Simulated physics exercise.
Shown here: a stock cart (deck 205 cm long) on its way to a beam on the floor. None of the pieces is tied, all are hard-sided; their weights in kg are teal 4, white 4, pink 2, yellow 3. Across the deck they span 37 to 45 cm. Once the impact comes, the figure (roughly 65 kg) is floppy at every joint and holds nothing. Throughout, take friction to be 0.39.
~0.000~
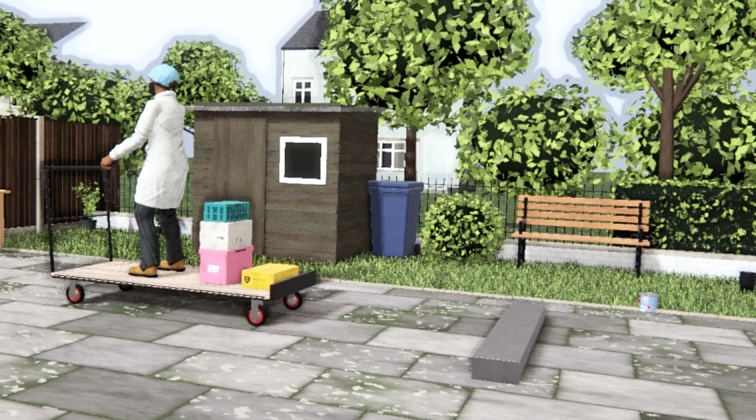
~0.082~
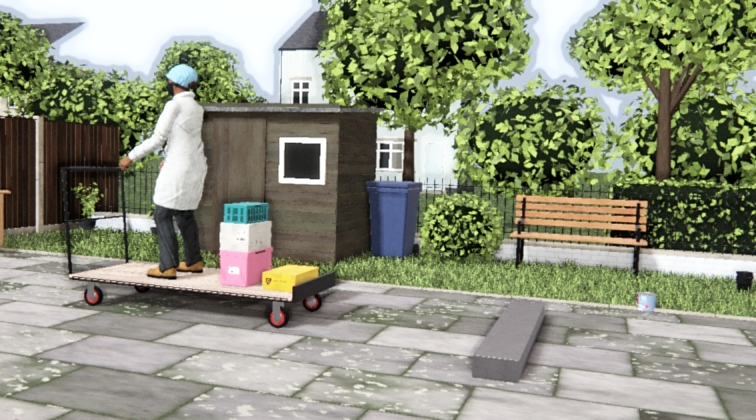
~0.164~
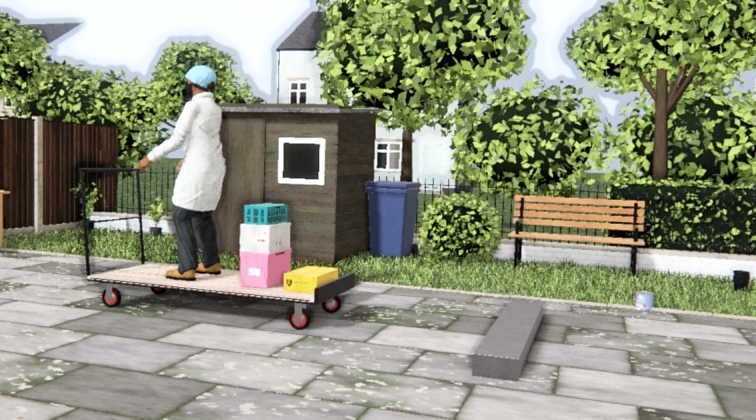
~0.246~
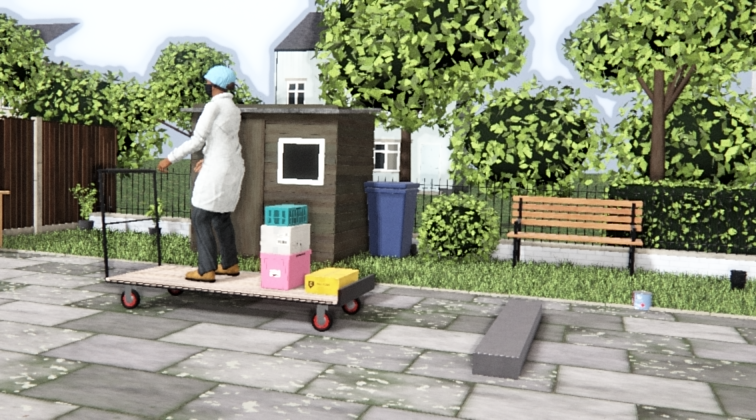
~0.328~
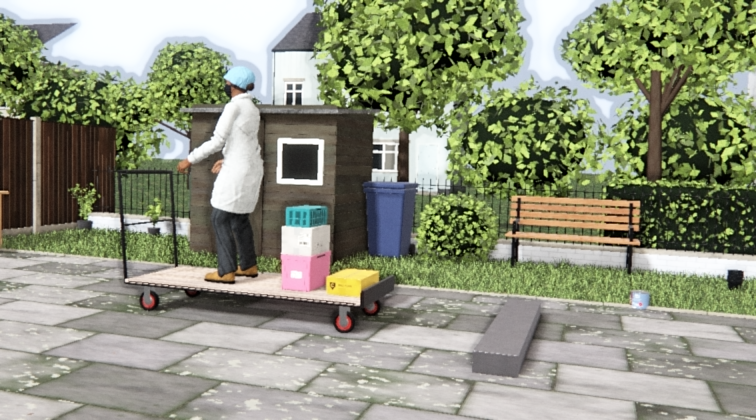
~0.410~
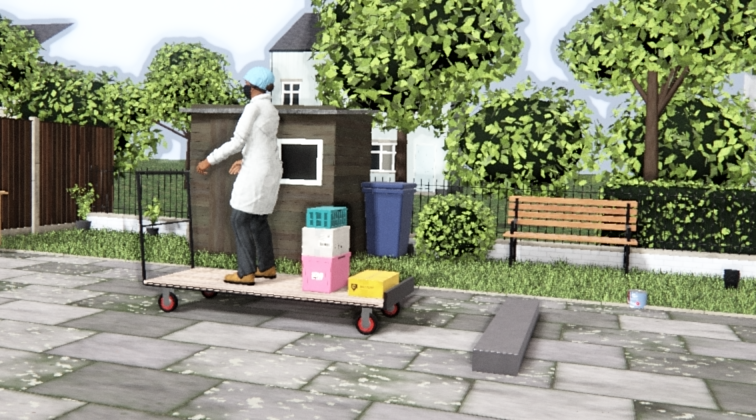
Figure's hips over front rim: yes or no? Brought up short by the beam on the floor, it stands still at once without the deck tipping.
Yes, over the rim.
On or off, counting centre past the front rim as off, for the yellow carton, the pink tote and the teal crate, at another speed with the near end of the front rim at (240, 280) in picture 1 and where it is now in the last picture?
Result: Yellow safe; pink safe; teal gone.
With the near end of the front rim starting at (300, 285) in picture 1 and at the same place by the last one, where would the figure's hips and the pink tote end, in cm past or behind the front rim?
The hips would stop 90 cm behind the front rim, the pink one 50 cm behind it.
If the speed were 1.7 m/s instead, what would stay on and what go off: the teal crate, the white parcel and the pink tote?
Then teal is gone, white is gone, pink is still aboard.
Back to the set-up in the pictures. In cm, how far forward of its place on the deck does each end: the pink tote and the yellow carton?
Pink 20 cm forward, yellow 5 cm forward.
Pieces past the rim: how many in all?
2 of them.
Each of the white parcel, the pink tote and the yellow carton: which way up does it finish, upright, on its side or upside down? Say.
Final poses: White side down, pink top up, yellow top up.
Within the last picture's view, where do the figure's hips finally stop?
Roughly at (537, 310).
Impact comes at 0.78 s.
After 1.03 s the figure's hips are 66 cm behind the rim, near (424, 204) in the last picture's view.
After 1.33 s the figure's hips are 16 cm behind the rim, near (487, 250) in the last picture's view.
After 1.78 s the figure's hips are 13 cm past the rim, near (523, 288) in the last picture's view.
Final state at 3.5 s, past the rim, teal crate, white parcel and the figure's hips; behind it, pink tote and yellow carton.
